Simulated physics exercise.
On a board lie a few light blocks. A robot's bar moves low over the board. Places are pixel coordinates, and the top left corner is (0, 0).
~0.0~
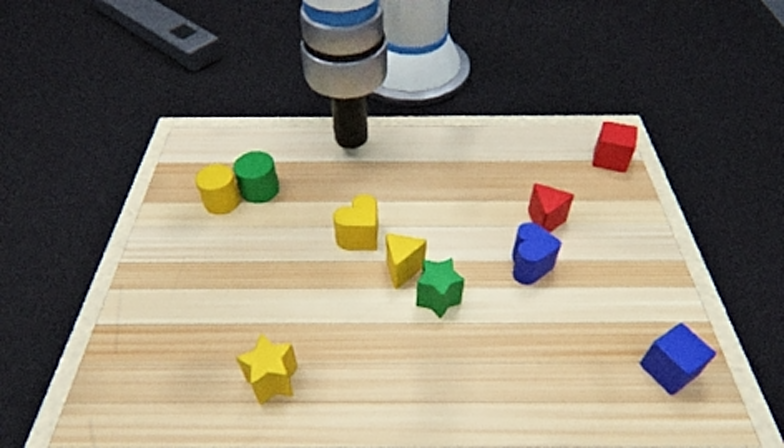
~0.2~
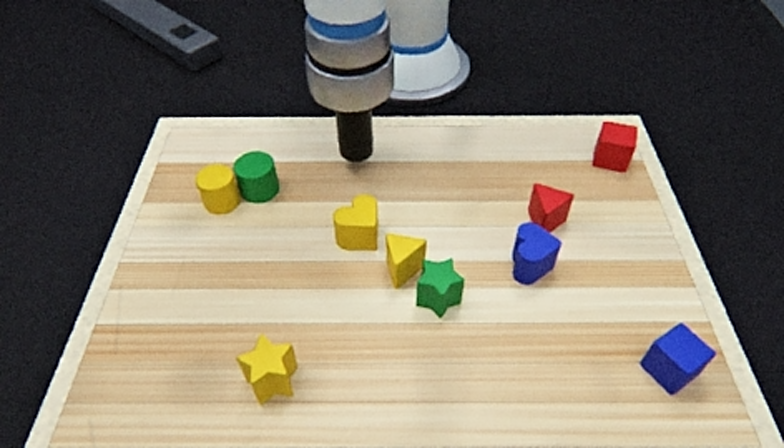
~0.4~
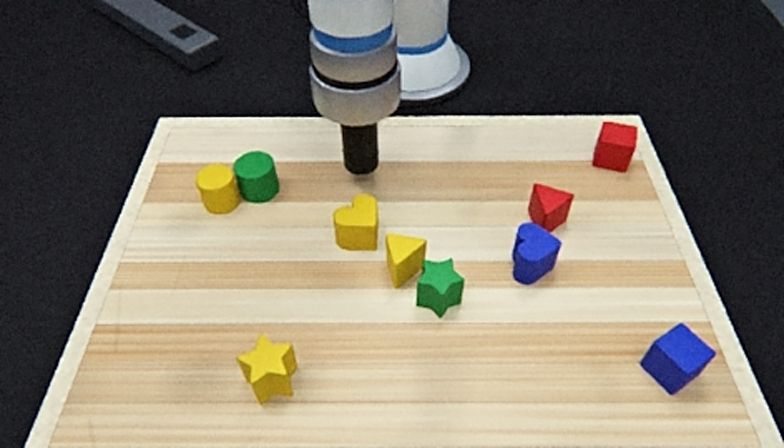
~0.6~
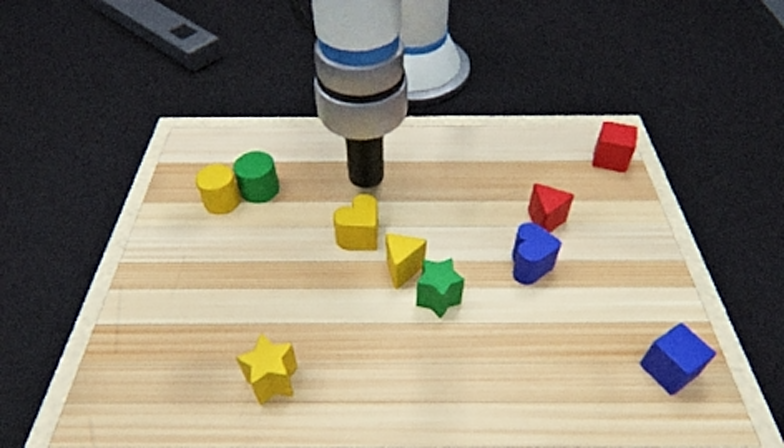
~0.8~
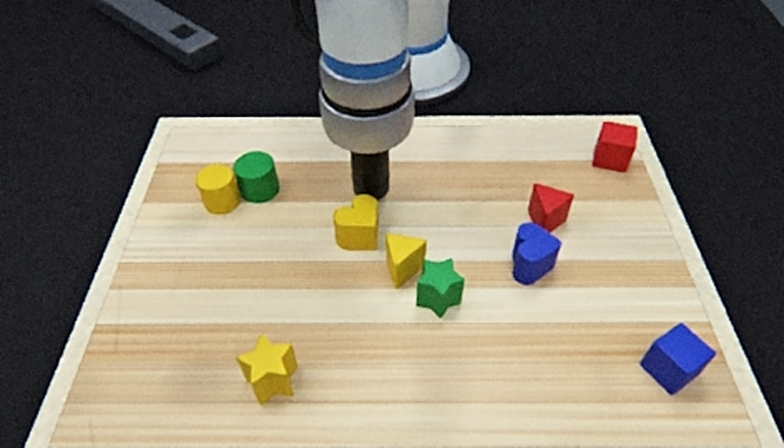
On a wooden board, a robot's dark bar moves slightly forward toward the yellow heart block.
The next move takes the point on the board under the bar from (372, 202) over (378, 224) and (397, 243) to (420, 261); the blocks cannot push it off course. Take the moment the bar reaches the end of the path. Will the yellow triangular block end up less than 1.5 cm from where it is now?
No, that is not how it ends up.
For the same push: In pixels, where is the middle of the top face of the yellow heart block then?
Final place: (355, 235).
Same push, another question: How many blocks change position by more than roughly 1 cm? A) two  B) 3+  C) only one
A.
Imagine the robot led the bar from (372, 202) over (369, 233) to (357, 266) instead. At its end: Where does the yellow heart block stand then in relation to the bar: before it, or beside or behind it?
The block stays ahead.
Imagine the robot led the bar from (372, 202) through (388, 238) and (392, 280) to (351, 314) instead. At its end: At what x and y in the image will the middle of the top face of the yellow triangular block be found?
Located at (409, 285).
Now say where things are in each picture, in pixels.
The first picture shows lower end of the bar at (351, 139), tops of blocks, yellow heart block at (358, 211), yellow triangular block at (403, 245), green star-shaped block at (440, 274).
The second picture shows bar at (356, 151), blocks as before.
The third picture shows bar at (361, 164), blocks as before.
The fourth picture shows bar at (366, 177), blocks as before.
The fifth picture shows bar at (371, 189), yellow heart block at (358, 211), yellow triangular block at (403, 245), green star-shaped block at (440, 274).
The first path, step by step. Halfway along, bar at (386, 221); yellow heart block at (354, 233), turned 45° clockwise.
At the end, bar at (421, 248); yellow heart block at (355, 235), turned 50° clockwise; yellow triangular block at (408, 261); green star-shaped block at (442, 277).
